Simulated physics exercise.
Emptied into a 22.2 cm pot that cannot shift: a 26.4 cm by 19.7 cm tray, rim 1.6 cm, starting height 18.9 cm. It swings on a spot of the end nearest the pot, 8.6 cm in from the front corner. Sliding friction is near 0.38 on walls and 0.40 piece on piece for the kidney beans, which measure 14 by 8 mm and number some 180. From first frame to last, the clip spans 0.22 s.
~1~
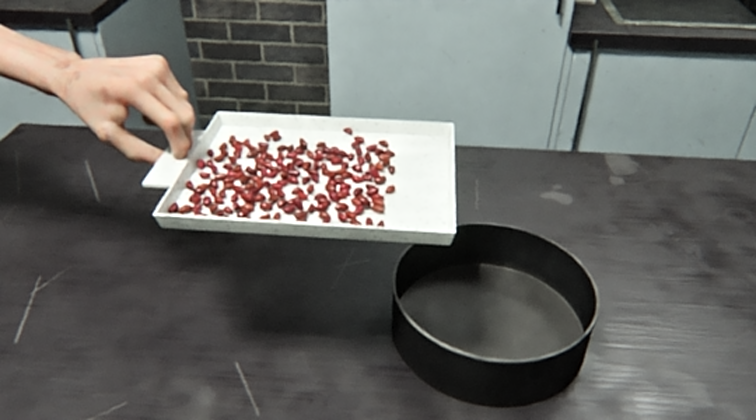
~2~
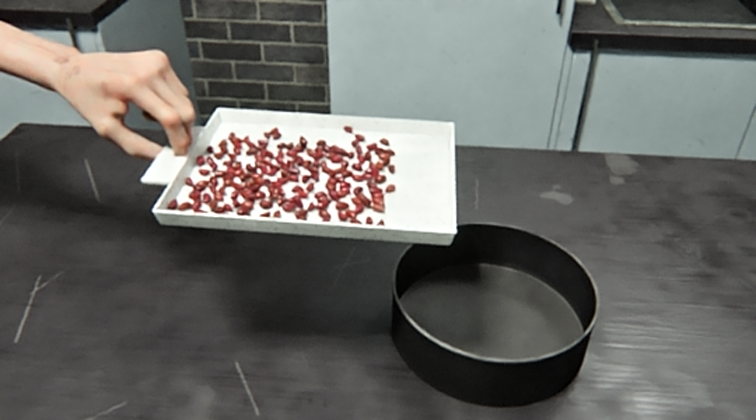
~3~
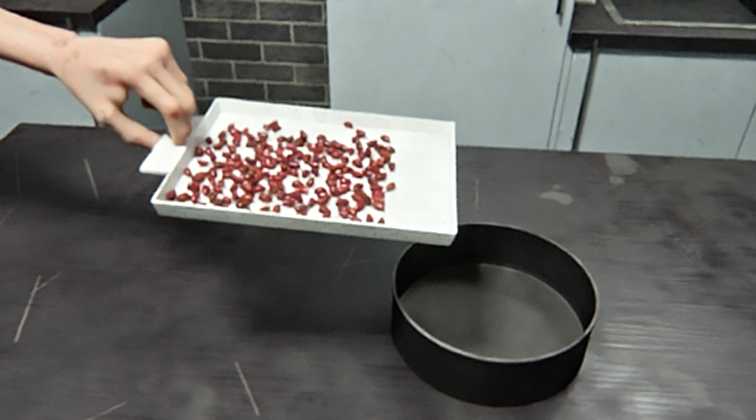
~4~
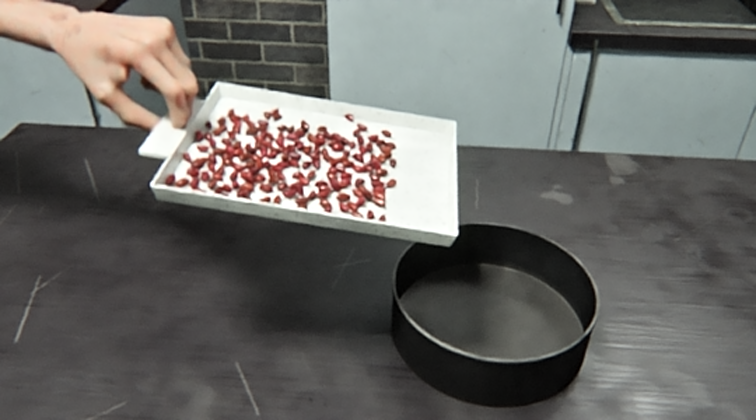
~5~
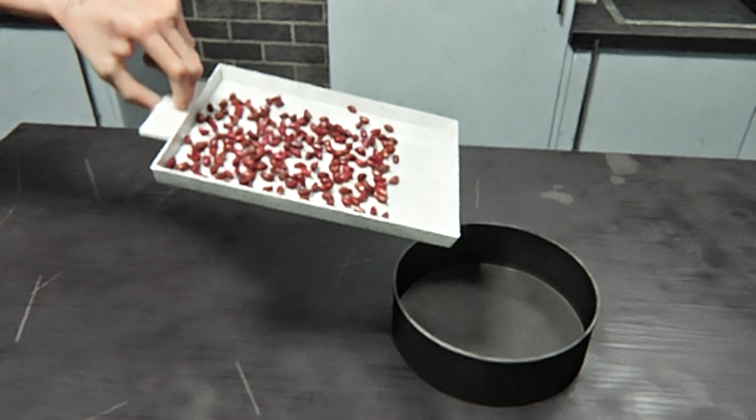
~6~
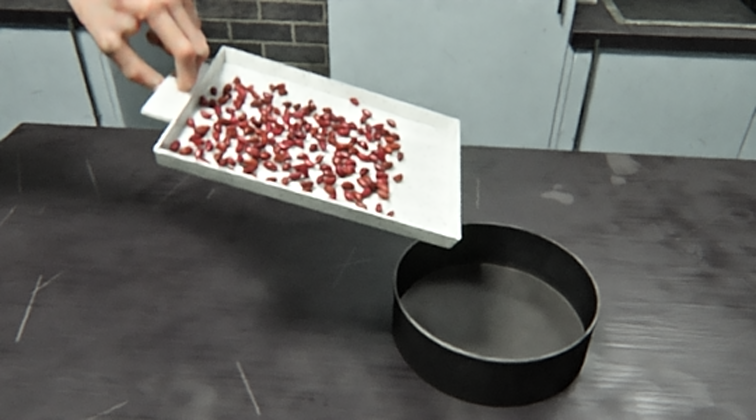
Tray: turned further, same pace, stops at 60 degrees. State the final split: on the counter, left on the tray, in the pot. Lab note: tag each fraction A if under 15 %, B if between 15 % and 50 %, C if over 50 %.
Counter = A, tray = B, pot = C.
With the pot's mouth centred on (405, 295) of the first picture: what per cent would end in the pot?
I'd put it at around 25 per cent.
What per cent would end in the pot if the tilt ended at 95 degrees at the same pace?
It would be near 95 per cent.
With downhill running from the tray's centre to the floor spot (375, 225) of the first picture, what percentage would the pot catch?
Near 25 percent, give or take.
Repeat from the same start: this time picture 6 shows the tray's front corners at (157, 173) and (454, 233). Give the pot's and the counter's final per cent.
Pot: 35, counter: 5.
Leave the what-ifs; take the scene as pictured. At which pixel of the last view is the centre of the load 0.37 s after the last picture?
(429, 170) or thereabouts.
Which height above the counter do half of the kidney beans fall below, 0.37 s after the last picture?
Some 22 cm above the counter.
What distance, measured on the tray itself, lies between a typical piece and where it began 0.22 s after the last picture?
Displacement on the tray: About 3 cm.
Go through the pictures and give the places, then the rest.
The first frame shows tray tilt 0 degrees, front corners at (159, 212) and (451, 230); middle of the pieces at (294, 180); pot at (494, 283).
The second frame shows tray tilt 1 degrees, front corners at (158, 209) and (451, 230); middle of the pieces at (293, 178).
The third frame shows tray tilt 3 degrees, front corners at (157, 199) and (452, 231), lowest corner right front; middle of the pieces at (293, 172).
The fourth frame shows tray tilt 7 degrees, front corners at (156, 184) and (453, 232), lowest corner right front; middle of the pieces at (294, 163).
The fifth frame shows tray tilt 12 degrees, front corners at (157, 166) and (455, 233), lowest corner right front; middle of the pieces at (296, 153).
The sixth frame shows tray tilt 17 degrees, front corners at (160, 148) and (456, 235), lowest corner right front; middle of the pieces at (299, 143); pot at (495, 283).
Then, 0.22 s after the last picture, tilt 39 degrees; the tray holds 100 %, the pot 0 %.
Then, 0.37 s after the last picture, tilt 54 degrees; the tray holds 100 %, the pot 0 %.
Then, 0.64 s after the last picture, tilt 60 degrees; the tray holds 40 %, the pot 40 %.
In the end, counter 5 %, tray 35 %, pot 60 %.
